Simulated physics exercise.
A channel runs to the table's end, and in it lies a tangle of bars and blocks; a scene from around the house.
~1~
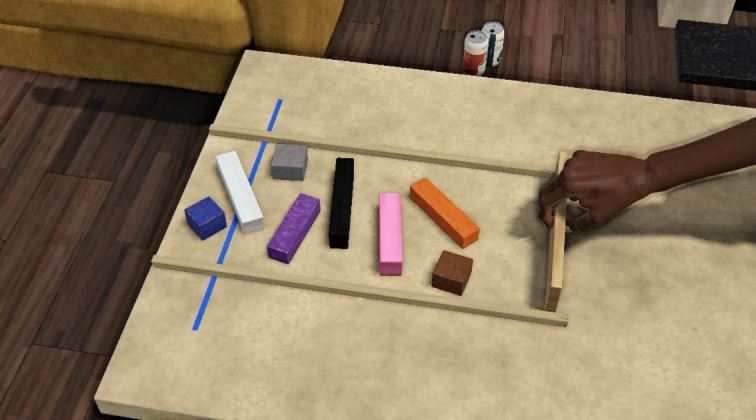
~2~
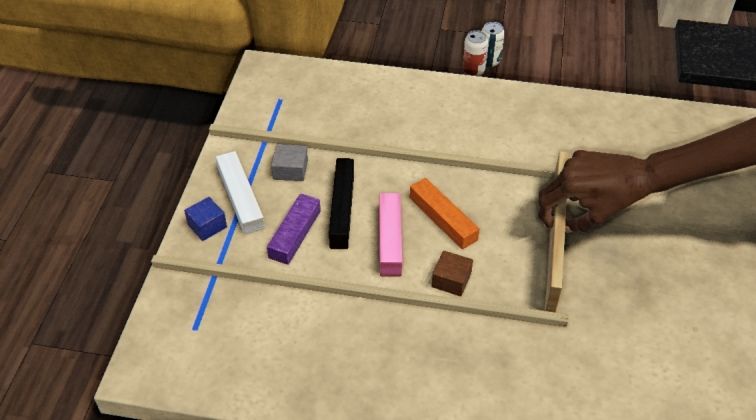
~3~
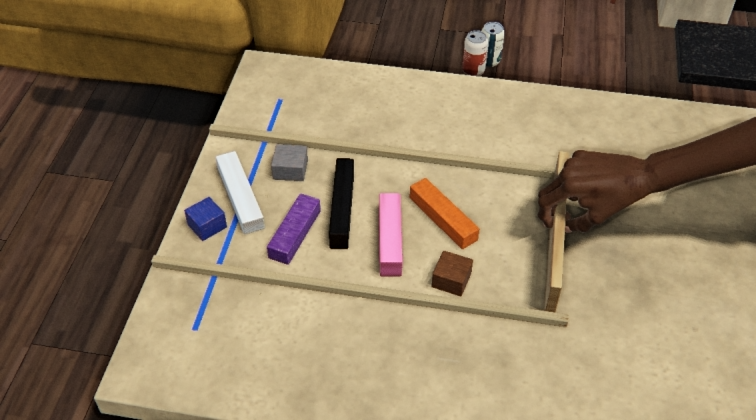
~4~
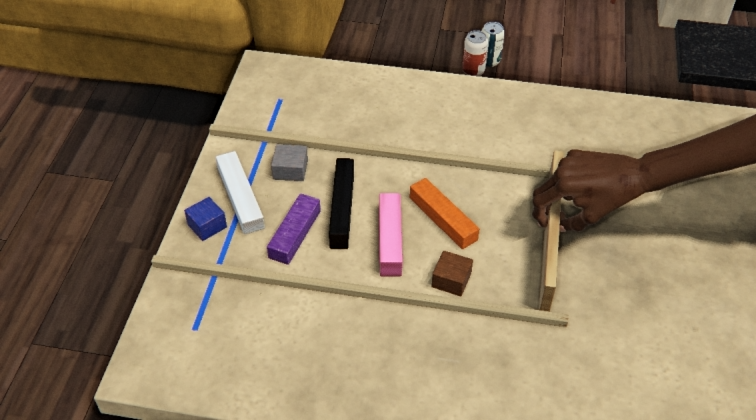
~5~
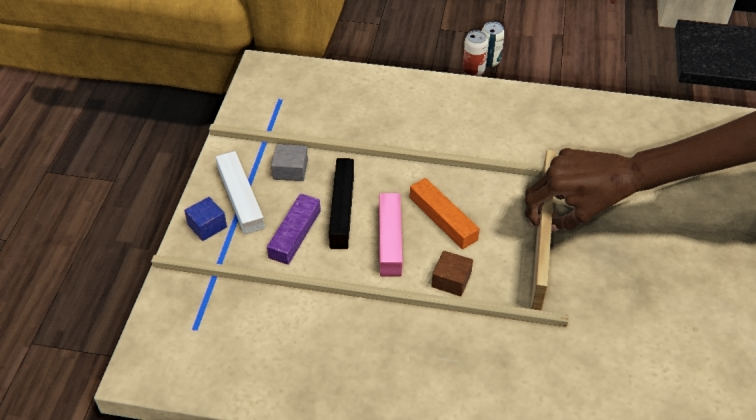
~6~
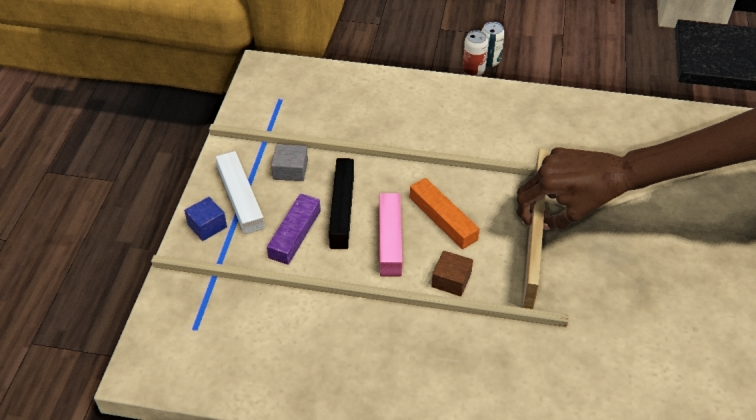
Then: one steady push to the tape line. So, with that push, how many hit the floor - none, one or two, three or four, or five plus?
Odds are the fallen group will hold three or four.
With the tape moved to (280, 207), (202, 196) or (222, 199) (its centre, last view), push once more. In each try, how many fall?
Counts per try: 1; 6; 5.
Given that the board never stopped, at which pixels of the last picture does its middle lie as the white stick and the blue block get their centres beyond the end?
White stick: (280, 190); blue block: (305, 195).
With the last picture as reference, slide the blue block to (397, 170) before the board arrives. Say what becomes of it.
That blue block hangs in there.
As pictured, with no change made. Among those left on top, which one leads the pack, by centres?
That's the black stick.
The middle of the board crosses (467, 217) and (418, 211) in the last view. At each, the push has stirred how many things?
One spot: 2. Other spot: 3.
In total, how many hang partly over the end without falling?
I count 1 overhanging.
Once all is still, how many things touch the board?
Count recorded: 2.
Soon after, none off yet; blue block at rest near (206, 219); white stick at rest near (240, 191); grey block at rest near (290, 163).
At rest, the number that fall off is three or four; fallen, purple bar, grey block, white stick and blue block.
